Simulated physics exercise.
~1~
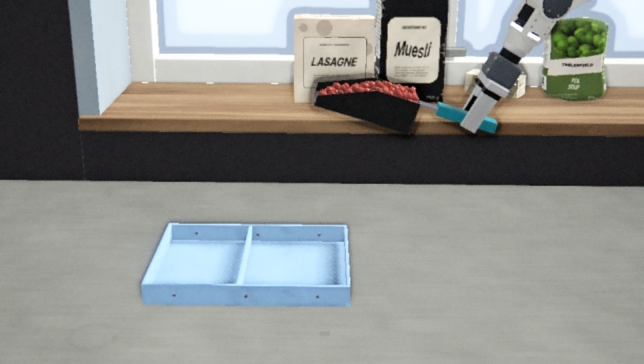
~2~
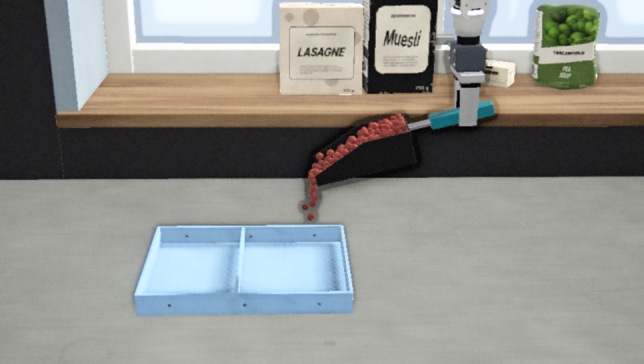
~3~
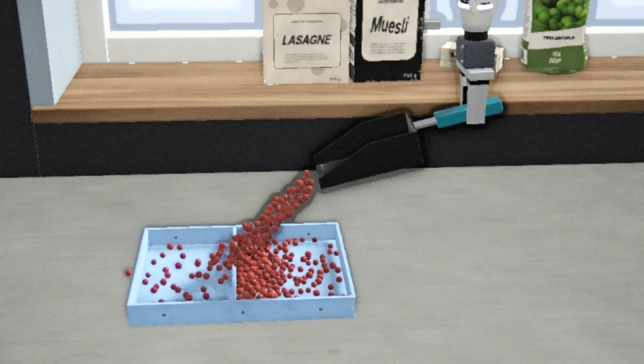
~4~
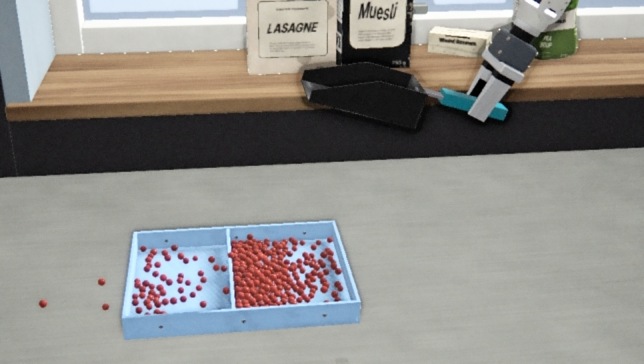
On a grey table below a wooden windowsill, a robotic arm tilts a black scoop and pours small red beads into a divided light blue tray, then levels the emptied scoop; most beads settle in the right compartment, fewer in the left, and a few lie outside.
